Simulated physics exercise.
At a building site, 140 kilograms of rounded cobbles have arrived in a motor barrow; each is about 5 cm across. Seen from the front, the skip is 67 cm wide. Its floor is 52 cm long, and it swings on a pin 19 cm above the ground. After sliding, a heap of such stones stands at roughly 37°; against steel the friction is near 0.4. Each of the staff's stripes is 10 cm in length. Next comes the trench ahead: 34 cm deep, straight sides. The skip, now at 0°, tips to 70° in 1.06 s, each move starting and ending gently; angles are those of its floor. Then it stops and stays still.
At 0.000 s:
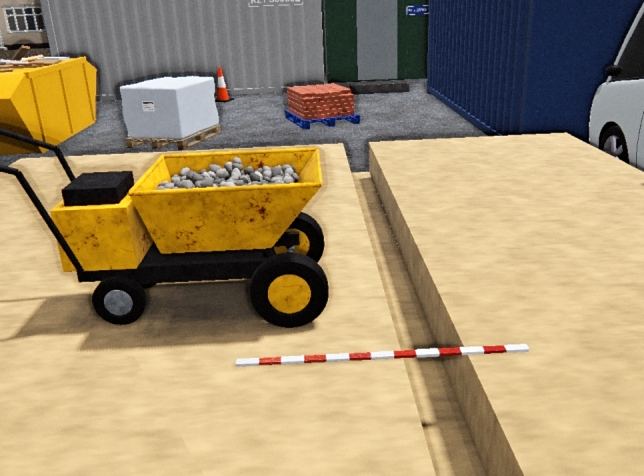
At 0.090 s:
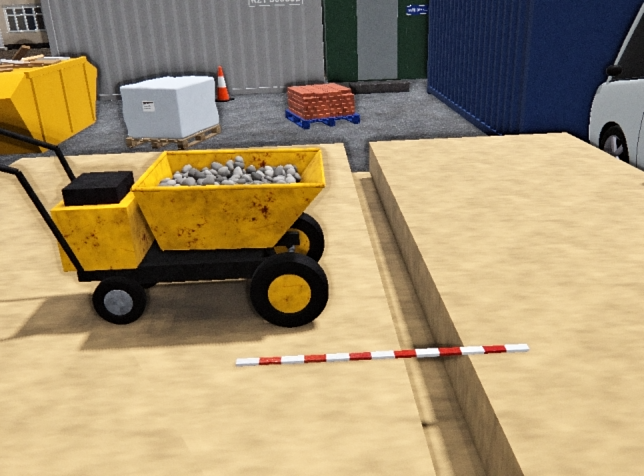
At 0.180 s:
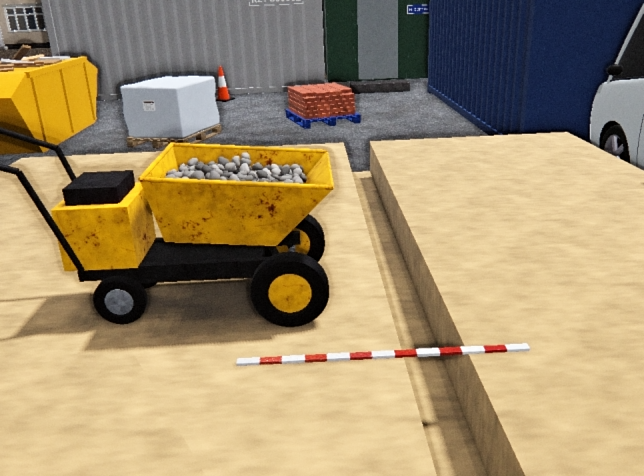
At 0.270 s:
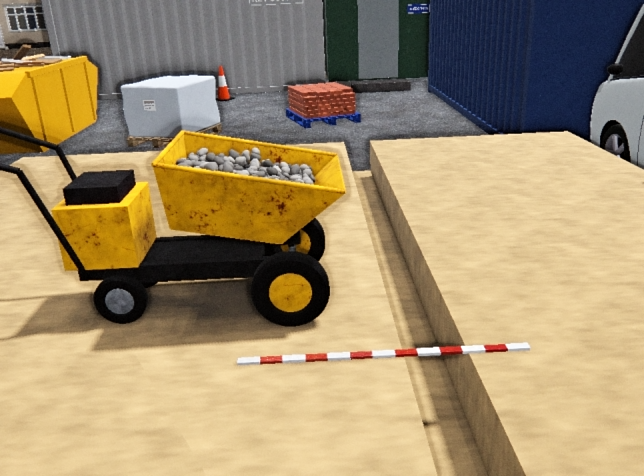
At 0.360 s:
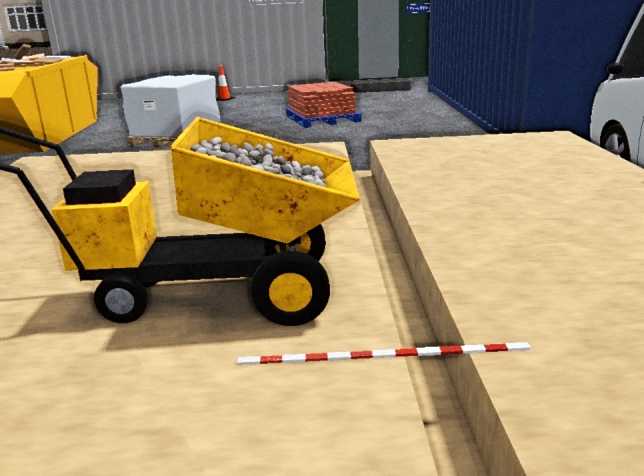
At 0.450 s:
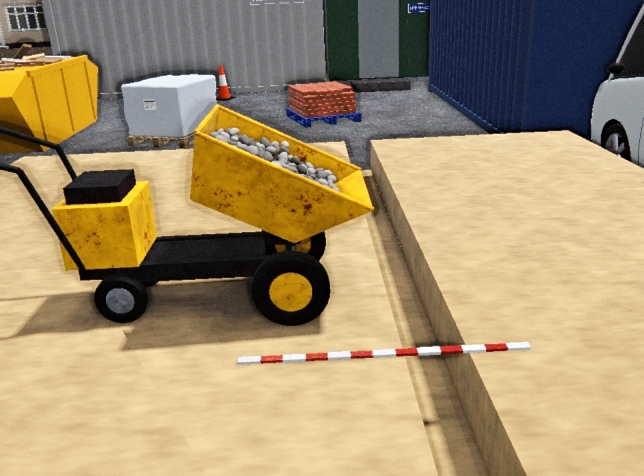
The yellow skip of a small dumper, loaded with grey stones, begins level on its black chassis and tilts gently, its front lip lowering to the right. Its rear then rises steadily, opening a gap above the chassis, until the skip slants steeply toward the trench while the wheels stay still.
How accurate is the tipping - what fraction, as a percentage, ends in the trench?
Close to 63 in every hundred.
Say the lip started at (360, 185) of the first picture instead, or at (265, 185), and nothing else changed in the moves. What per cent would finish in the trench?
It comes to about 25 and 90 in a hundred.
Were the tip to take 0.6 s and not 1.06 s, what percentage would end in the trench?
Roughly 45% would finish there.
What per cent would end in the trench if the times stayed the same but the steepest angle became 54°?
It would be near 35 per cent.
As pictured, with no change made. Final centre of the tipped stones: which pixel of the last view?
The middle should be near (428, 316).
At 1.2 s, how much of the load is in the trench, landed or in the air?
Some 20 per cent.
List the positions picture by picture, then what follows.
In the first picture, the skip is at 0°, its lip at (321, 185); the top of the load is at (213, 173).
The second picture shows lip at (324, 185), floor tilted 1°, highest stones at (215, 171); the stones move at 0.3 m/s on average.
The third picture shows lip at (333, 188), floor tilted 5°, highest stones at (215, 166); the stones move at 0.5 m/s on average.
In the fourth picture, the skip is at 11°, its lip at (345, 192); the top of the load is at (204, 160); the stones move at 0.7 m/s on average.
The fifth picture shows lip at (359, 199), floor tilted 19°, highest stones at (212, 149); the stones move at 0.8 m/s on average.
The sixth picture shows lip at (373, 210), floor tilted 27°, highest stones at (228, 138); the stones move at 0.9 m/s on average.
After 0.8 s the floor is at 59°; 100 % in the skip; the foremost stones are at (389, 231).
After 1.2 s the floor is at 70°; 67 % in the skip, 20 % in the trench, 13 % past the trench; the foremost stones are at (485, 291).
After 1.5 s the floor is at 70°; 29 % in the skip, 35 % in the trench, 36 % past the trench; the foremost stones are at (589, 285).
After 3.5 s the floor is at 70°; 0 % in the skip, 63 % in the trench, 37 % past the trench; the foremost stones are past the picture's edge.
